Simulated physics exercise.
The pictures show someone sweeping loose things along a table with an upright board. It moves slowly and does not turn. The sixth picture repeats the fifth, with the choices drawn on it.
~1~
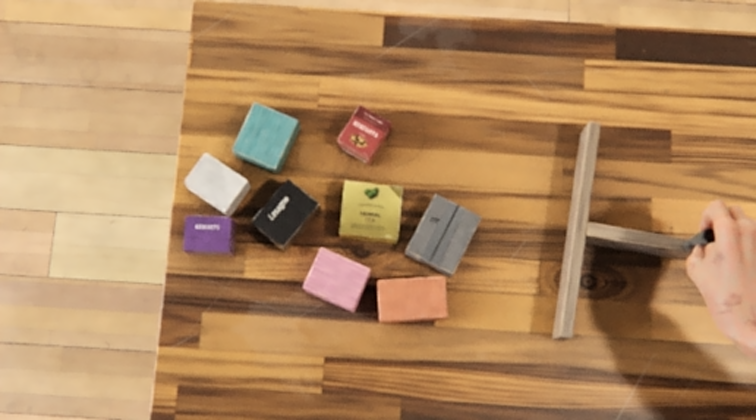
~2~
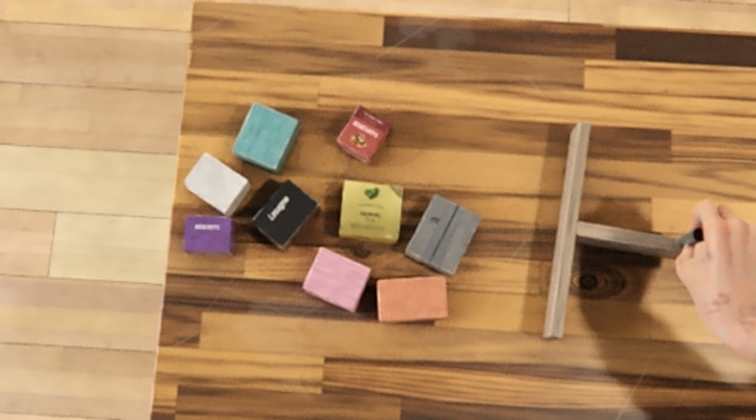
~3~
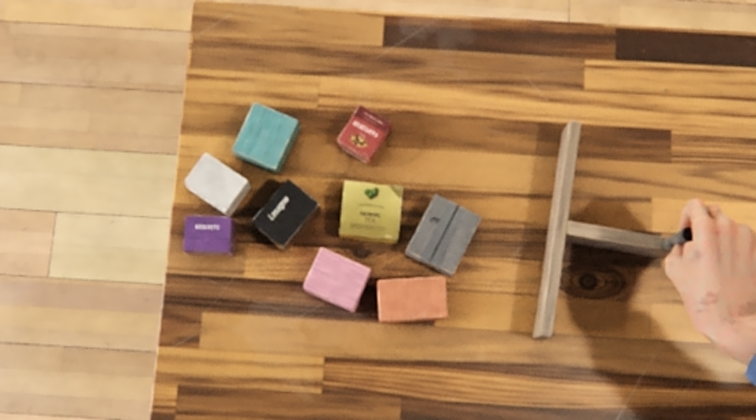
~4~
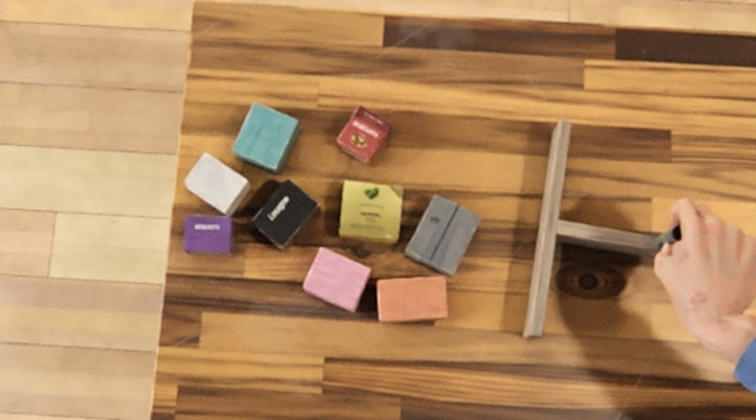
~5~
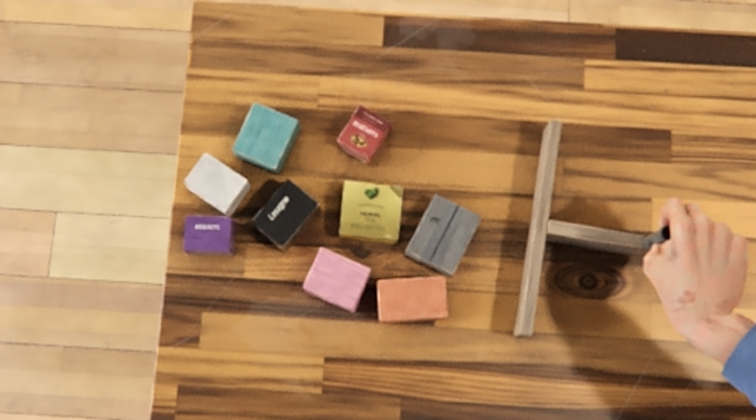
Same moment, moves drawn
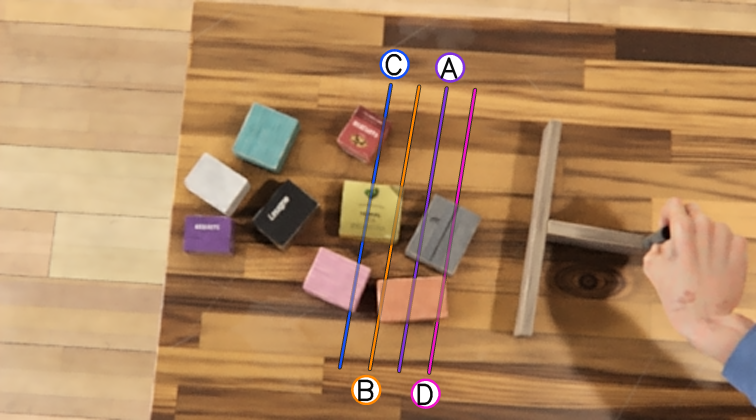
On a striped wooden table, a hand slowly slid an upright board a short way left toward a scattered group of small colourful blocks and packets, which stayed still, with the board not touching them.
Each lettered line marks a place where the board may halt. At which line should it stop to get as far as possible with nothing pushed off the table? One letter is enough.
Up to line C.
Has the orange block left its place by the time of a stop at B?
By then, yes.
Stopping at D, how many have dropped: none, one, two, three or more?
By then, none.
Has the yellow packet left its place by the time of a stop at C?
Yes.
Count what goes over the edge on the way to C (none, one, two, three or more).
In all, none.
On the marked copy, A at (424, 225); B at (395, 224); C at (366, 222); D at (453, 227).
Following C. Soon after the start, board (480, 221); grey box (437, 236); purple packet (209, 236).
Later, board (417, 218); black packet (270, 218); pink block (304, 277).
In the end, board (372, 215); purple packet (173, 233); white block (189, 183); nothing has fallen.
As for the rest, A is safe but short; B is safe but short; D is safe but short.
